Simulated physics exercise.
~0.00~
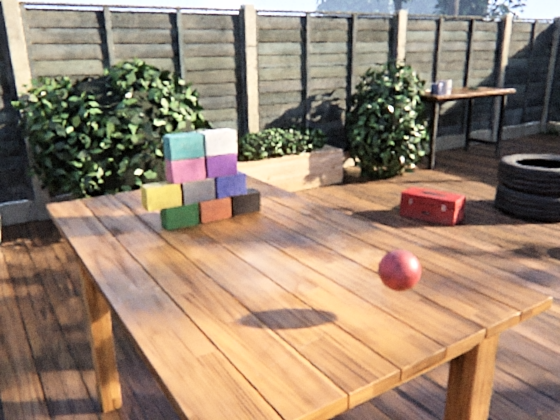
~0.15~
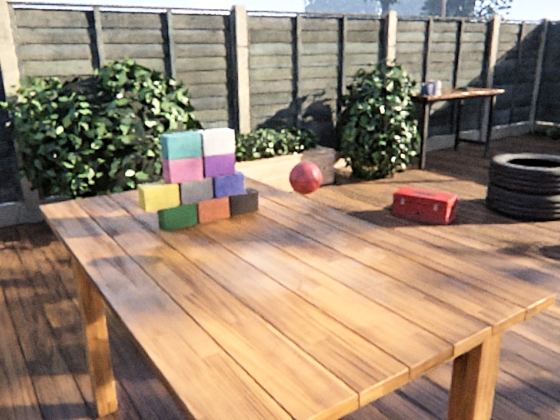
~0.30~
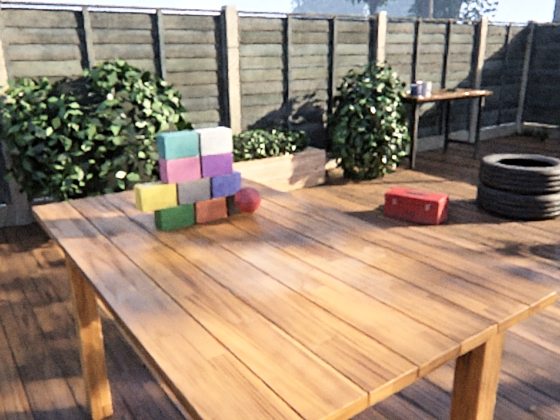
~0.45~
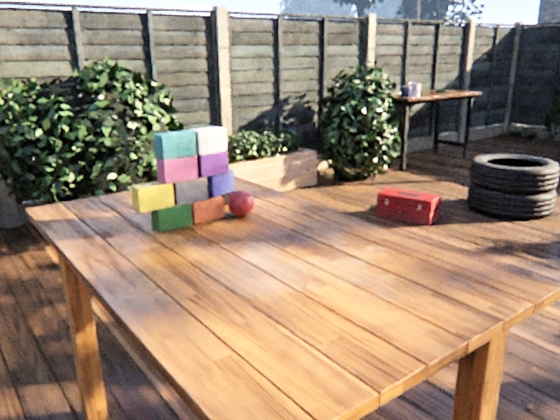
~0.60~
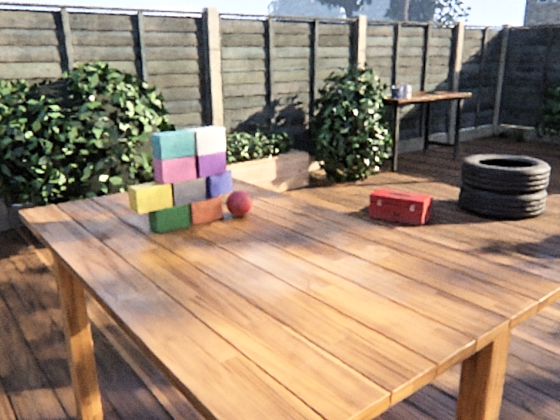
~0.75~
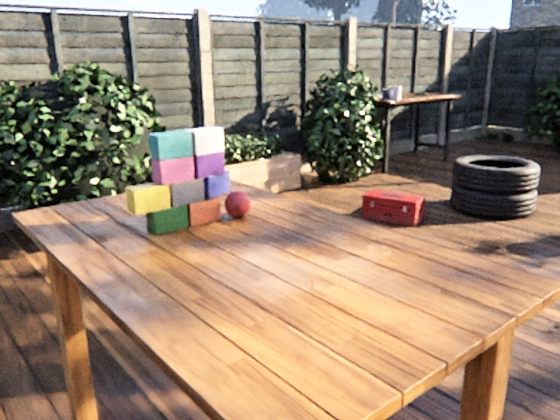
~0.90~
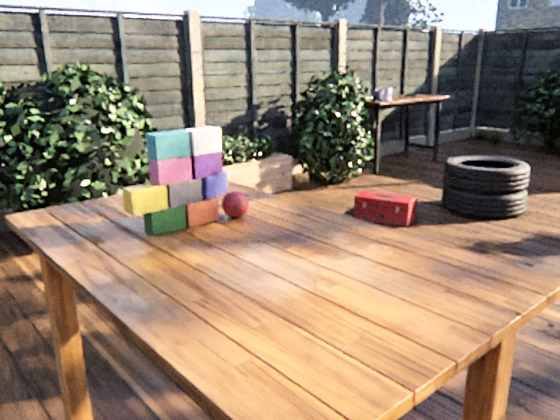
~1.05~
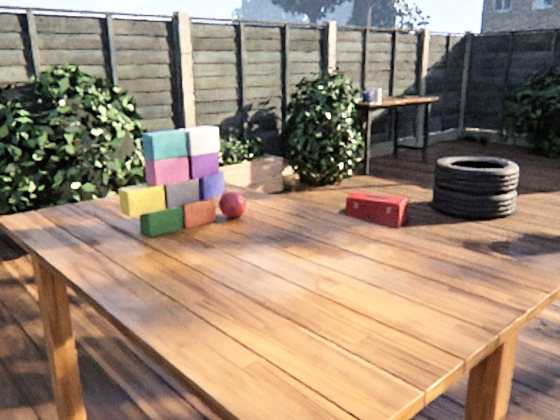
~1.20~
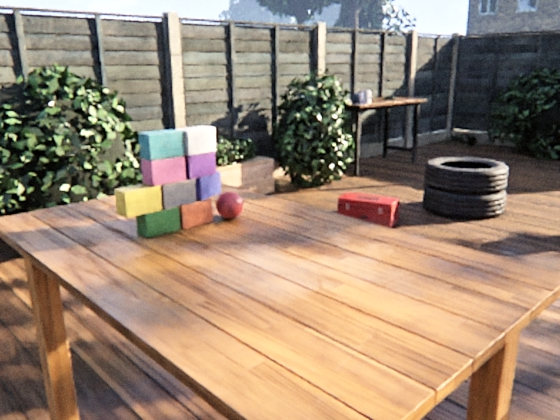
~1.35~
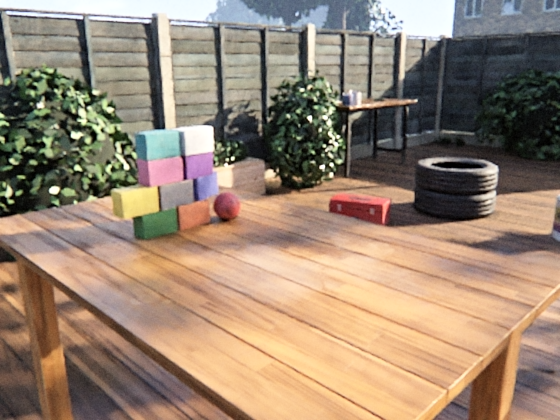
The clip opens on a sunny, fenced deck, where a red ball hangs in mid-air over a wooden table with a small wall of colourful blocks near its far side. The ball flies away to the left and strikes the lower right end of the stack, at the black block. The black block is knocked back from its place and slips out of sight behind the others, while the blue block above shifts slightly. The ball settles beside the orange block as the view drifts gently sideways. At the end, the rest of the stack is still standing, with the ball resting at its right.
